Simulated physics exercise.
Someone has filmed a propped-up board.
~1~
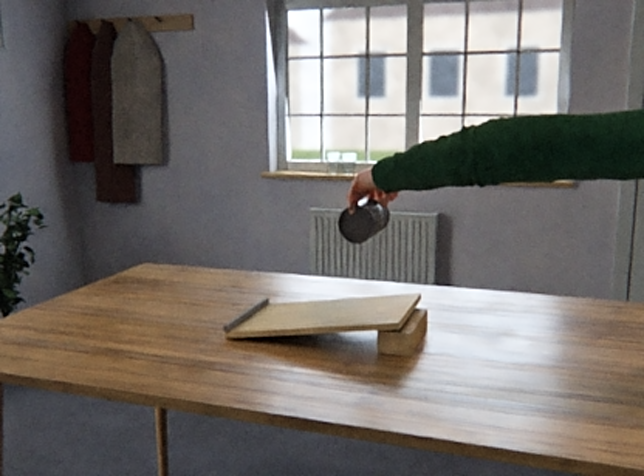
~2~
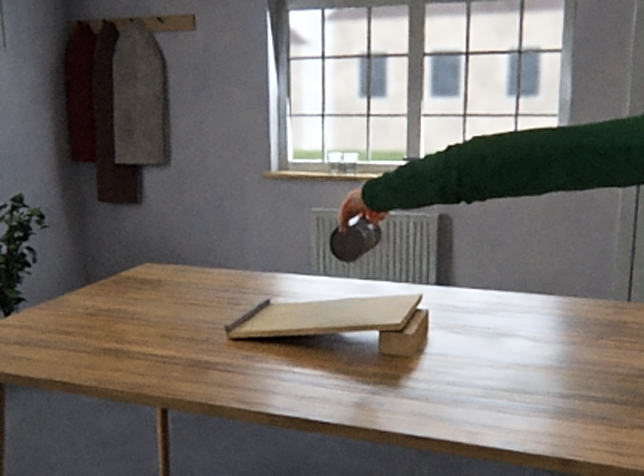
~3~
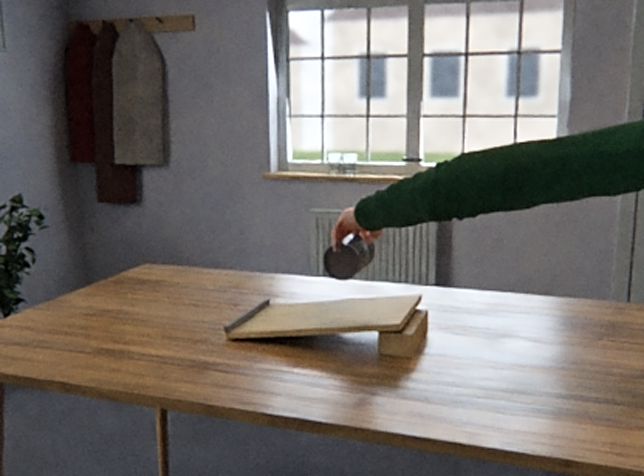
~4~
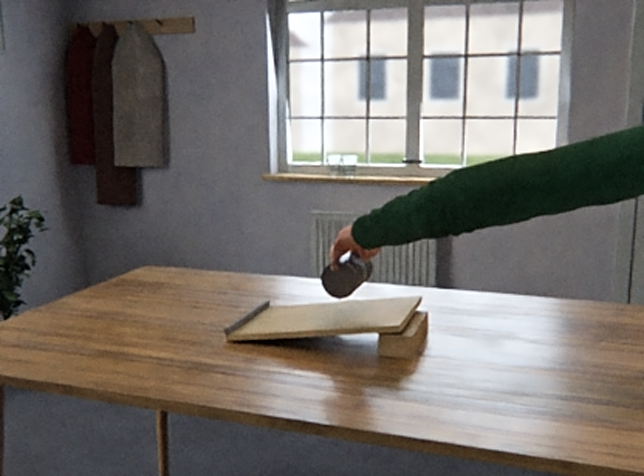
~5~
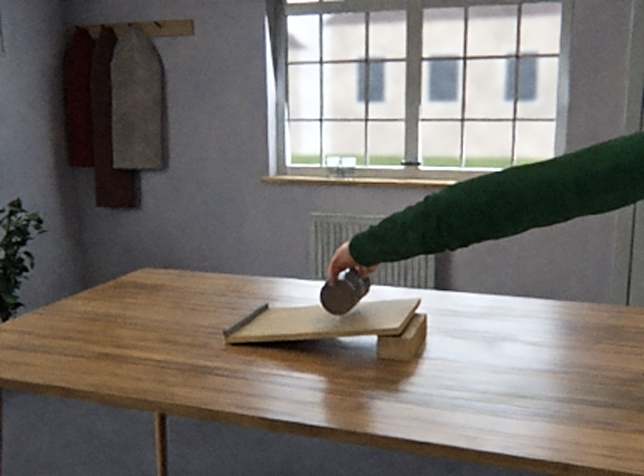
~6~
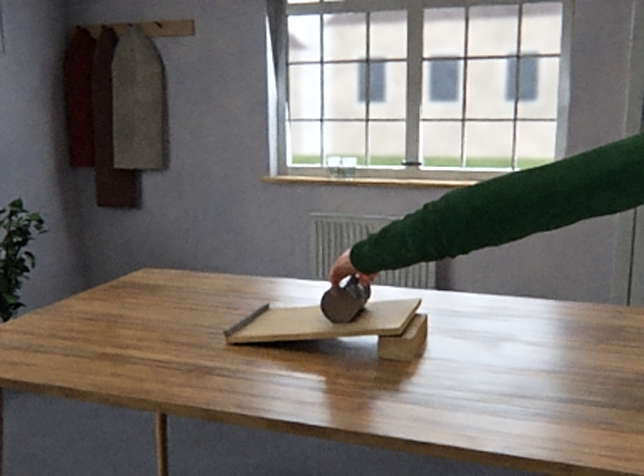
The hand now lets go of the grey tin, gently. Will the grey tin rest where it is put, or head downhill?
Here the grey tin slides or rolls down.
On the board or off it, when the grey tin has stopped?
It comes off the board.
Then, 0.90 s past the last view, grey tin displaced well along near (248, 299).
Then, 1.70 s past the last view, grey tin now off the board.
Finally, off the board, grey tin. The grey tin runs down the board.
